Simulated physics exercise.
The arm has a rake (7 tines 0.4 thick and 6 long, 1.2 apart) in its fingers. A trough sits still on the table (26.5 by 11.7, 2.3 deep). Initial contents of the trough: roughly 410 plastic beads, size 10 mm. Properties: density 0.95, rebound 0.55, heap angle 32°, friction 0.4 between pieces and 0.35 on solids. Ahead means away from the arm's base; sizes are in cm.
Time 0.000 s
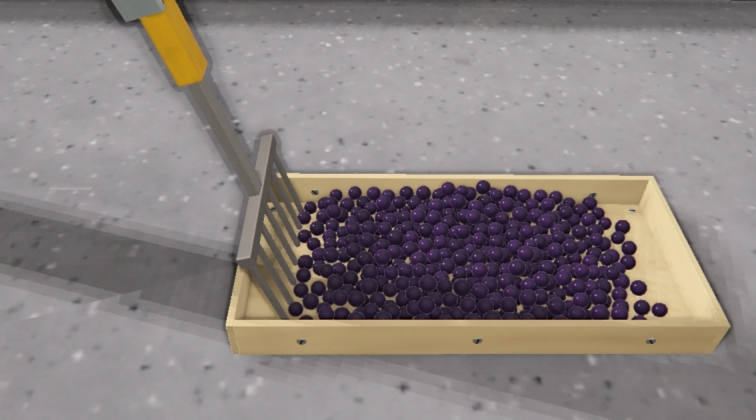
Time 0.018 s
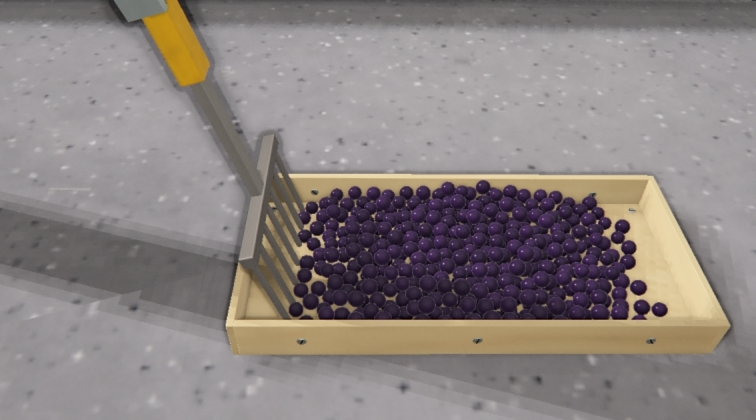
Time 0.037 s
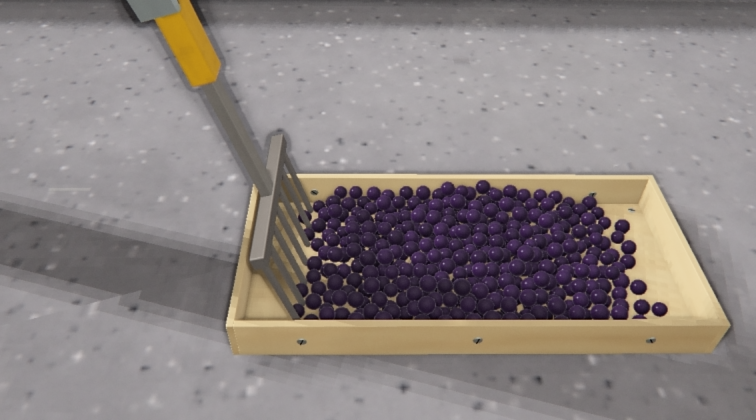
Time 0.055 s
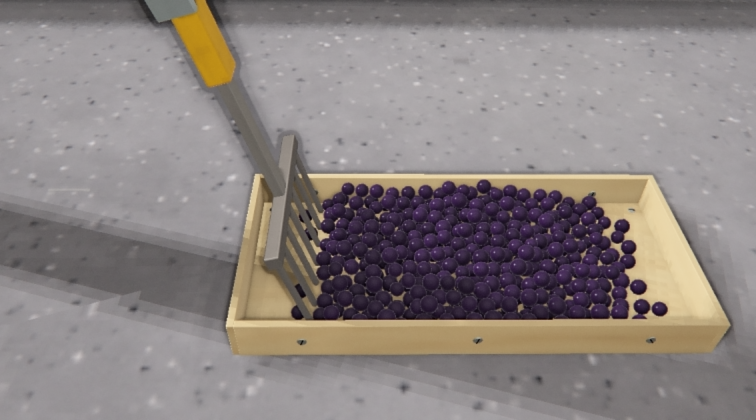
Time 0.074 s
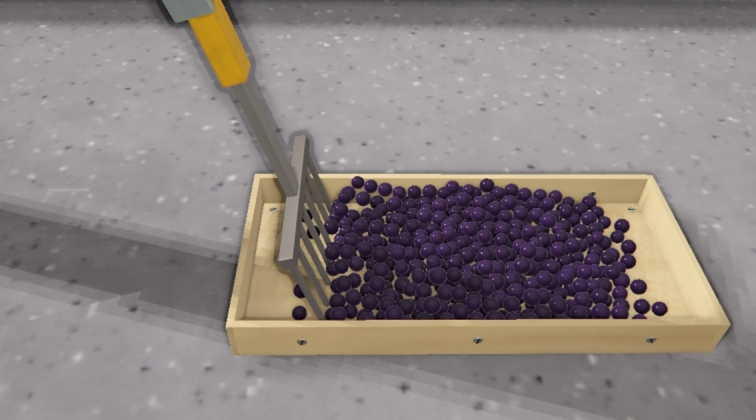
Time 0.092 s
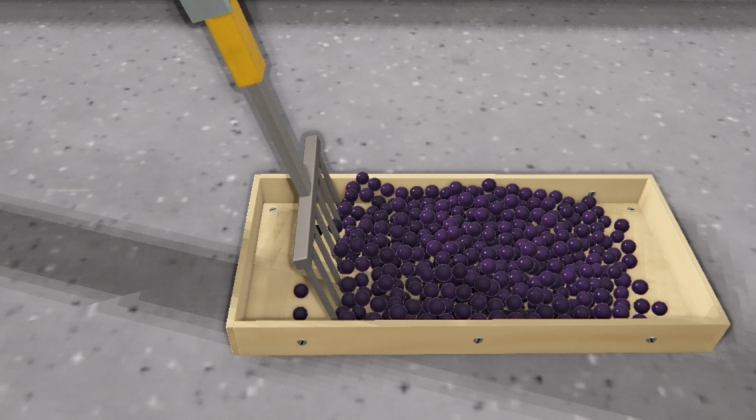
Metal rake with a yellow handle pushing dark purple beads slowly rightward in a wooden tray, leaving two beads behind it.
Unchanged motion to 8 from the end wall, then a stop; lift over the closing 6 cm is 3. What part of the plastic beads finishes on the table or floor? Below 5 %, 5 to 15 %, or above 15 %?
Below 5 %.
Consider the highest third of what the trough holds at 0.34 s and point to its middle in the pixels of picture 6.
It is centred roughly at (526, 235).
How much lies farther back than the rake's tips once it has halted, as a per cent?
Fraction behind tips: Near 40 in a hundred.
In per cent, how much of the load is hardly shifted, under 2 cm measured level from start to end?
I'd say something near 5 percent.
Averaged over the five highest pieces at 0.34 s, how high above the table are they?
Roughly 6 centimetres.
By 0.22 s, sloping 74°, highest piece 4 above the table; 408 in the trough.
By 0.34 s, sloping 74°, highest piece 6 above the table; 403 in the trough, 4 on the table or floor, 1 in flight or on the tool.
By 0.61 s, sloping 74°, highest piece 4 above the table; 398 in the trough, 10 on the table or floor.
By 1.31 s, sloping 74°, highest piece 4 above the table; 398 in the trough, 10 on the table or floor.
Final count, 398 in the trough, 10 on the table or floor. That is 2 % on the table or floor.
